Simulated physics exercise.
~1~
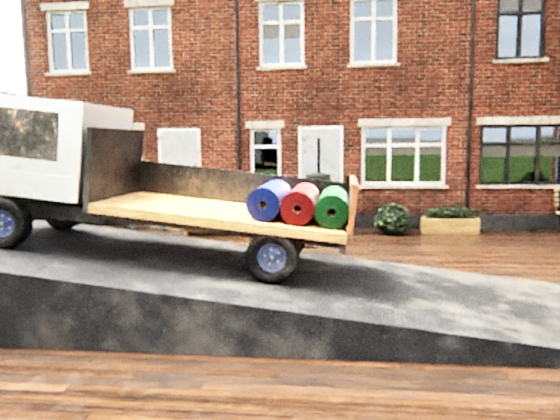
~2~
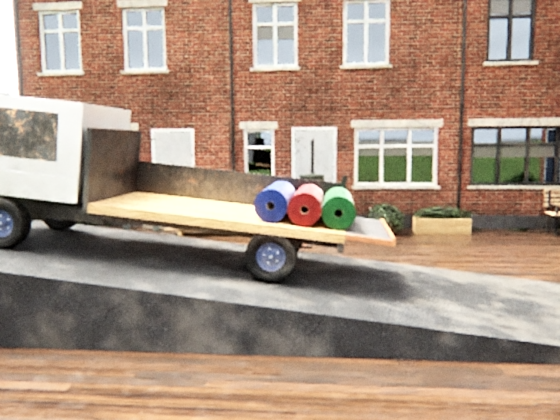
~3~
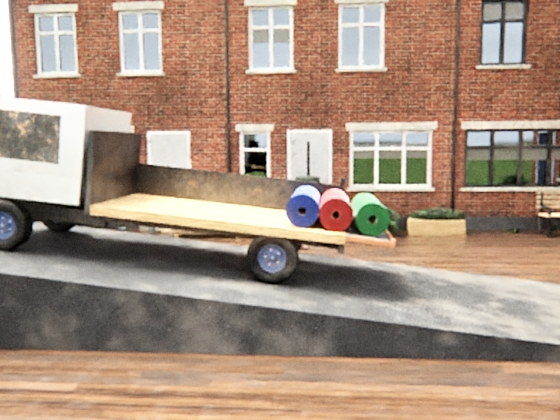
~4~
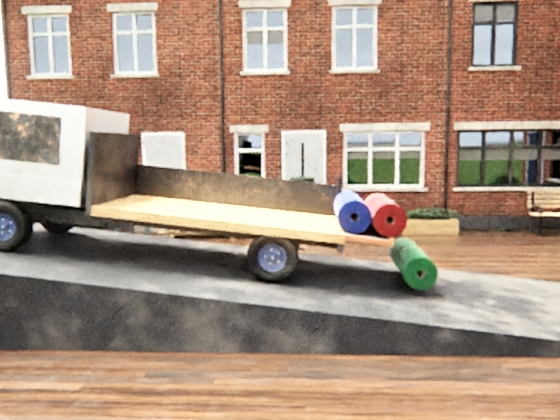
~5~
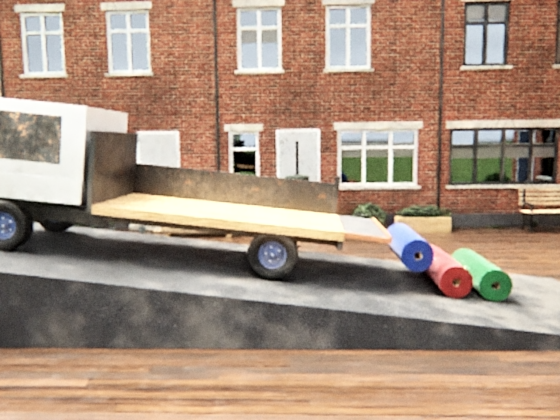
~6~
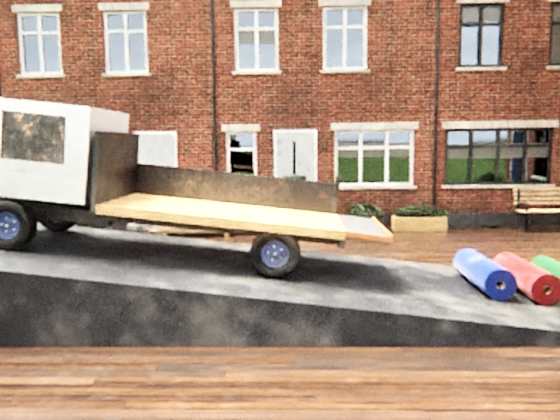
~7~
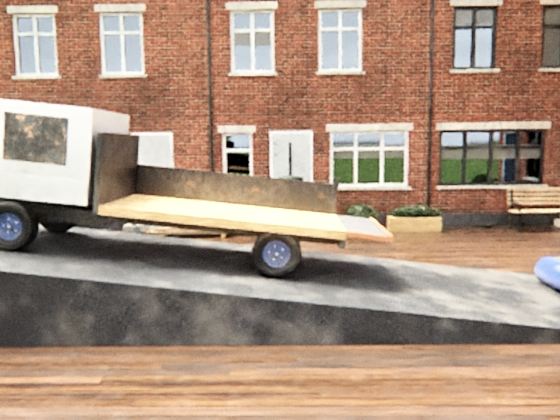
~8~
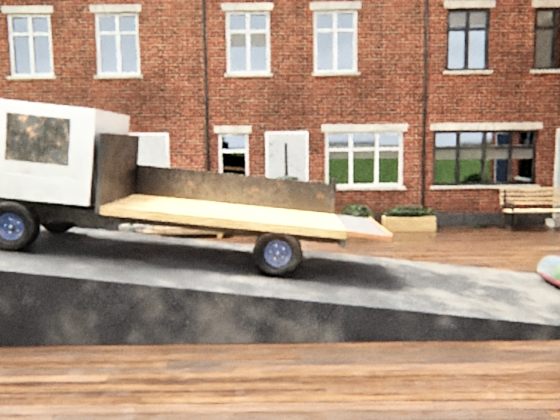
The video shows a flatbed pick-up on a slope before brick houses as its tailgate drops and blue, red and green rolls roll right, green falling first, then all three reach the ground and roll down the slope toward the right edge, leaving the bed empty.
